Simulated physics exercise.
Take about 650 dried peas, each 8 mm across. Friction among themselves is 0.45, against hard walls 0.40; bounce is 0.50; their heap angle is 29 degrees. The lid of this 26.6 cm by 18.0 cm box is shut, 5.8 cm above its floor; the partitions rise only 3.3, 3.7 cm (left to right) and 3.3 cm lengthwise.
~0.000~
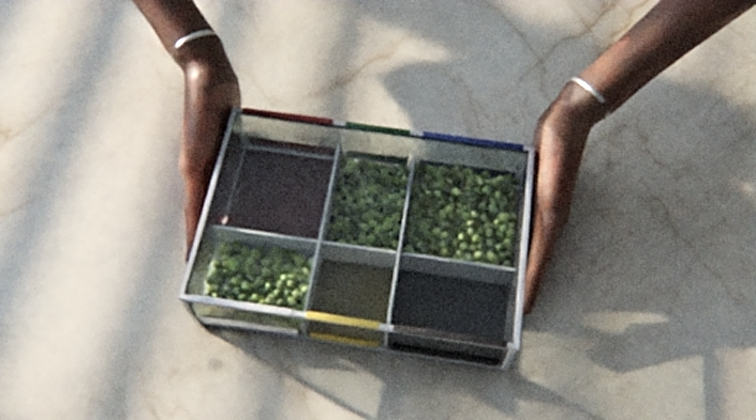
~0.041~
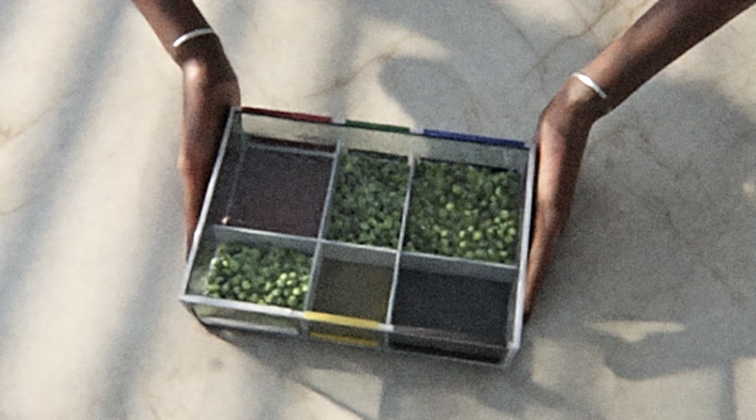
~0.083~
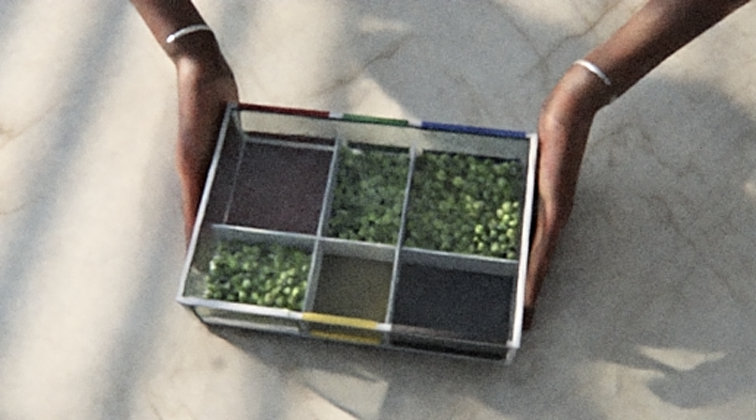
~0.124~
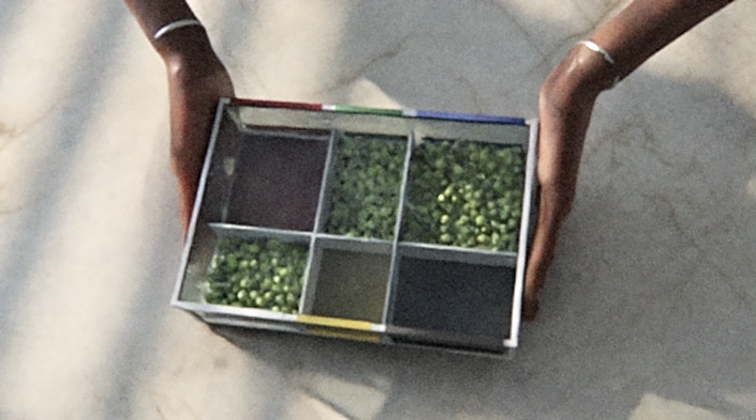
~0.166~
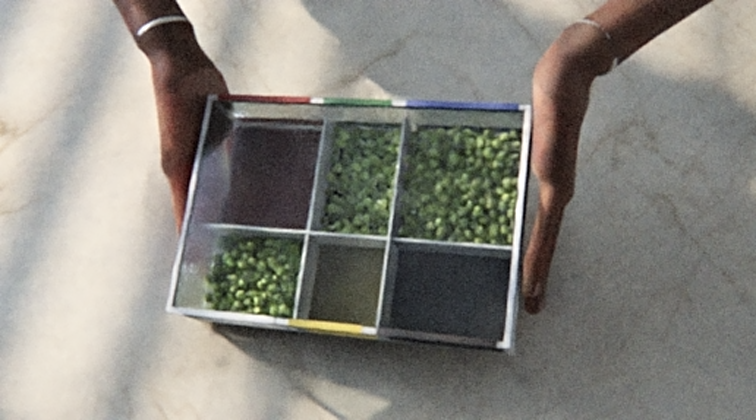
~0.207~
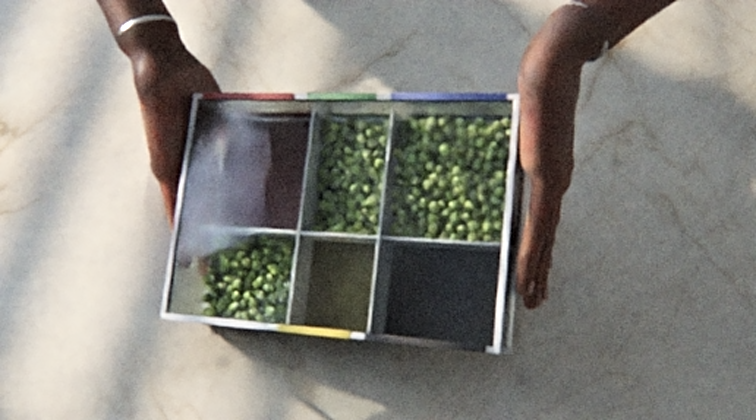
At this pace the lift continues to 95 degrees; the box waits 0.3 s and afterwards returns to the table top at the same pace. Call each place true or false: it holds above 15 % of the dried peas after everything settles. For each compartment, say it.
Red: False, blue: False, green: False, yellow: True, white: True, black: False.
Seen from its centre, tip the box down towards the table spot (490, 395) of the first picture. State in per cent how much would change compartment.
My best guess is some 60 per cent.
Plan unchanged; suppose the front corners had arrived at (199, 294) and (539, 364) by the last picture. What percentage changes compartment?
It comes to around 60 per cent in that case.
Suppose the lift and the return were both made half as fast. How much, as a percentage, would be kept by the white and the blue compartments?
The white compartment gets 70 % while the blue one gets 5 %.
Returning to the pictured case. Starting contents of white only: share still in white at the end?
Roughly 100 per cent.
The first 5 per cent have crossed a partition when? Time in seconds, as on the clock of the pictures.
That happens at about 0.65 s on the clock.
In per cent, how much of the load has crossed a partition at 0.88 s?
Near 55 in a hundred.
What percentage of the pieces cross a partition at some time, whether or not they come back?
About 70 %.
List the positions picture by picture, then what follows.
Box tilt 0 degrees, front corners at (185, 295) and (514, 345); blue 55 %, green 25 %, white 25 %, in the first frame.
Box tilt 1 degrees, front corners at (184, 296) and (514, 344), in the second frame.
Box tilt 5 degrees, front corners at (182, 298) and (514, 342), lowest corner left front, in the third frame.
Box tilt 10 degrees, front corners at (178, 302) and (511, 341), lowest corner left front, in the fourth frame.
Box tilt 17 degrees, front corners at (173, 308) and (505, 343), lowest corner left front, in the fifth frame.
Box tilt 24 degrees, front corners at (167, 314) and (495, 347), lowest corner left front; blue 55 %, green 25 %, white 25 %. Its pace works out near 165 degrees a second, in the sixth frame.
After 0.88 s, tilt 95 degrees; blue 20 %, green 5 %, yellow 15 %, white 50 %, black 5 %.
Then, at 1.33 s, tilt 52 degrees; blue 5 %, yellow 25 %, white 65 %, black 5 %.
After 1.86 s, tilt 0 degrees; blue 5 %, yellow 25 %, white 65 %, black 5 %.
In the end, at 2.3 s, red 0 %, blue 5 %, green 0 %, yellow 25 %, white 65 %, black 5 %.
